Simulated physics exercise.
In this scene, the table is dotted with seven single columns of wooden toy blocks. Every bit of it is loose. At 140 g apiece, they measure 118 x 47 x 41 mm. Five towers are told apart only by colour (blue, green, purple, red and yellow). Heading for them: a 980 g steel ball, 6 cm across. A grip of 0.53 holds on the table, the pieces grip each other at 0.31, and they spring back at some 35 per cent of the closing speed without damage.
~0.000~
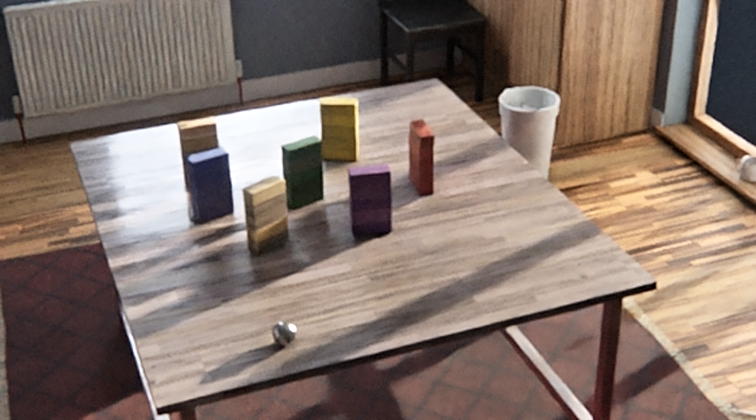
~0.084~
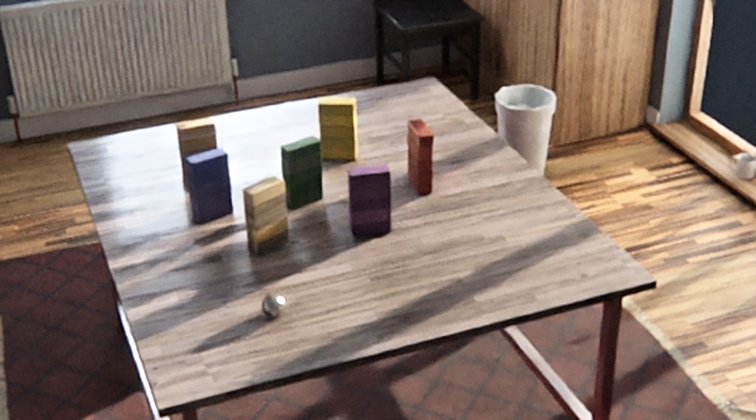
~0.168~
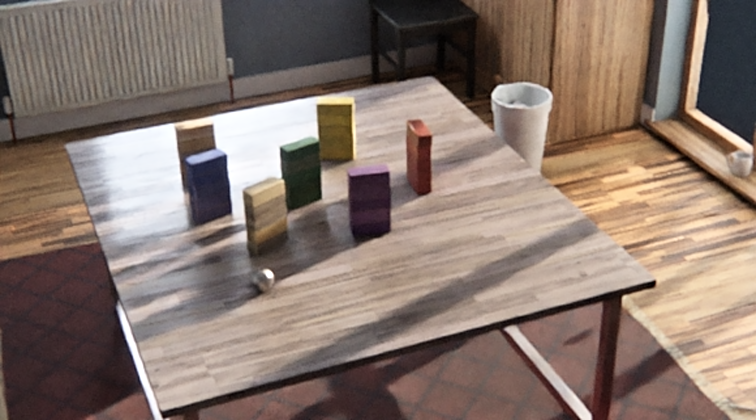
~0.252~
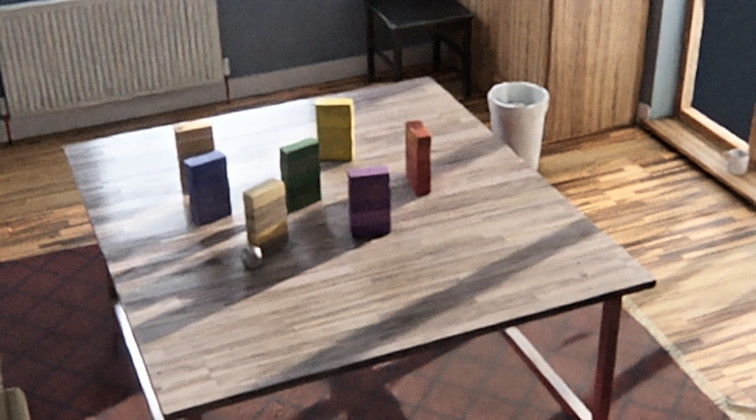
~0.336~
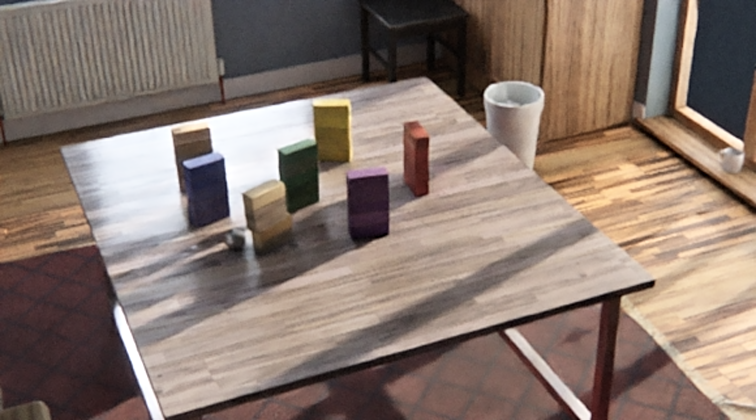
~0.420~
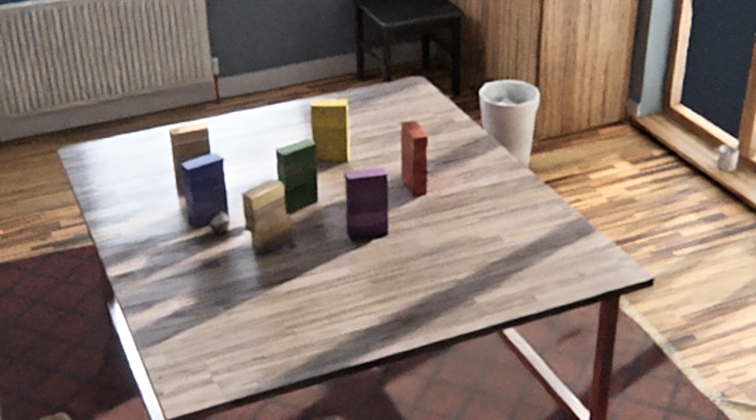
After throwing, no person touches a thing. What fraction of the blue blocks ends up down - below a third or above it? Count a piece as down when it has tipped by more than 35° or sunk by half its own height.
Above a third.
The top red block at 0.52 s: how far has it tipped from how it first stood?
Some 0°.
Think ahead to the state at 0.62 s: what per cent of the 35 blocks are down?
10 percent by then.
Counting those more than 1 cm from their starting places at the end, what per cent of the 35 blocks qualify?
That is 40 per cent.
Around 0.52 s, ball still moving; 1 of the 5 blue blocks down (1 of 35 in all colours); top blue block tipped 34°.
Around 0.62 s, ball still moving; 3 of the 5 blue blocks down (3 of 35 in all colours); top blue block tipped 57°, 8 cm lower.
Around 0.80 s, ball still moving; 3 of the 5 blue blocks down (3 of 35 in all colours); top blue block on its side.
Finally (1.9 s), ball rolling away; 3 of the 5 blue blocks down (3 of 35 in all colours); top blue block on its side; top yellow block unmoved. That is 60 per cent. Seen by the last camera, middles, top blue block near (223, 226), top yellow block near (329, 108).
